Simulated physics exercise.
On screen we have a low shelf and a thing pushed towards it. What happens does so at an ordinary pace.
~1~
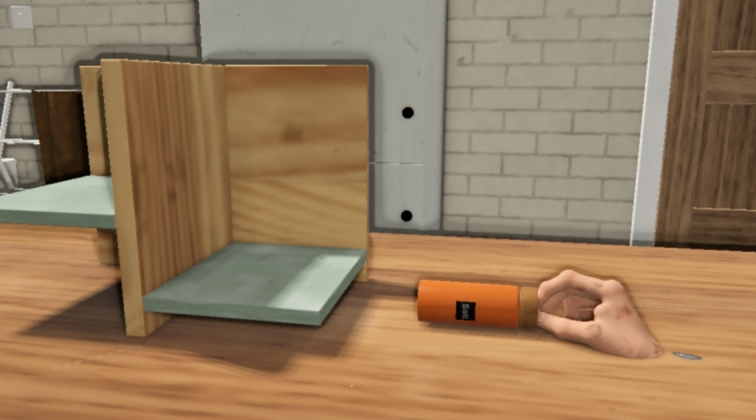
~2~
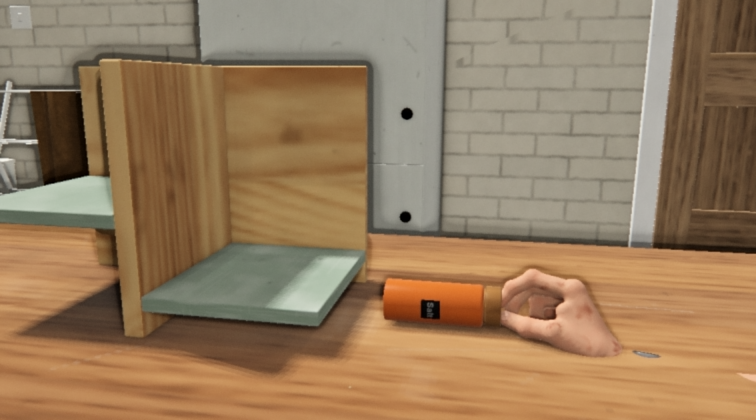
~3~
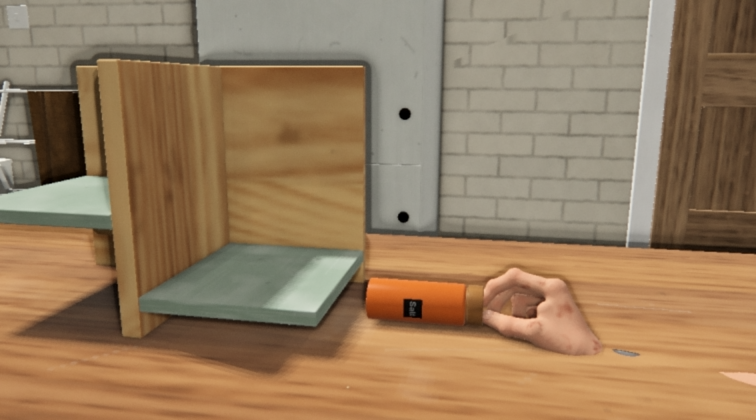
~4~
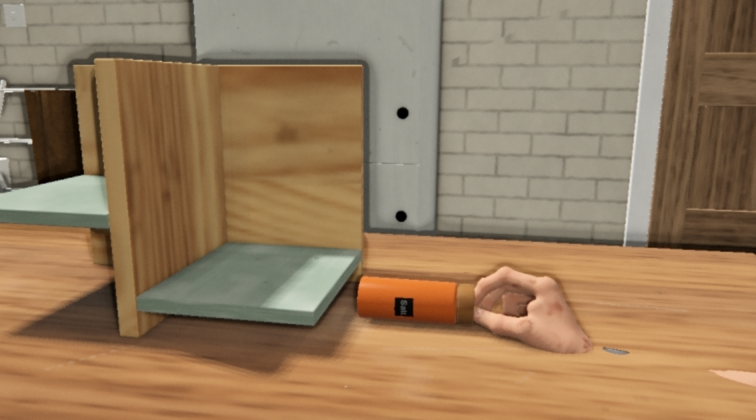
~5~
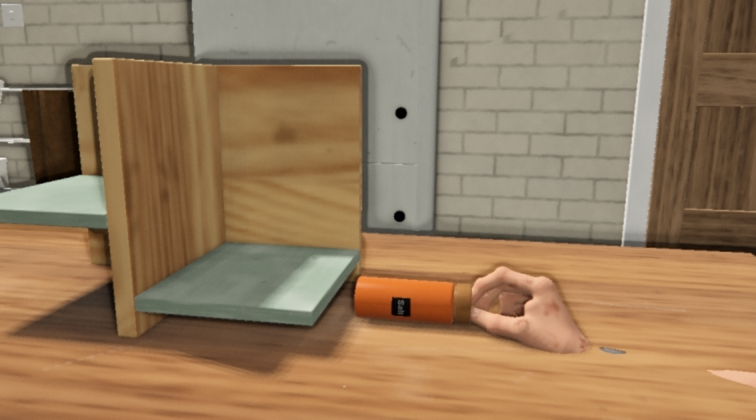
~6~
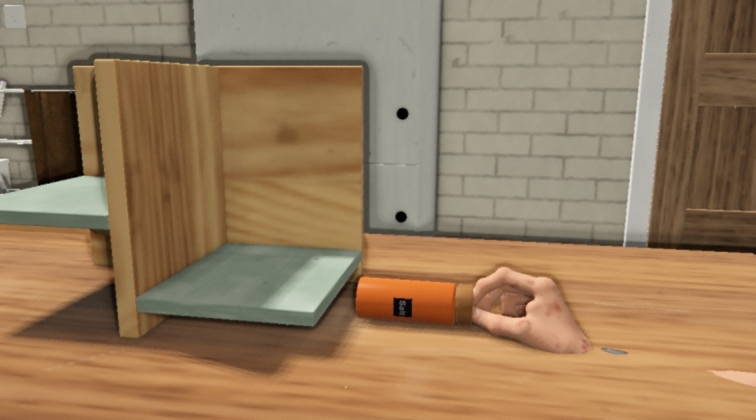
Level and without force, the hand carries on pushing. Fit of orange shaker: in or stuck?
It is going to be blocked, I think.
Then, 0.20 s after the last picture, orange shaker sliding up to the opening near (405, 301).
Then, 0.36 s after the last picture, orange shaker stopped at the opening near (395, 300).
At rest, the orange shaker is too tall, near (395, 300).
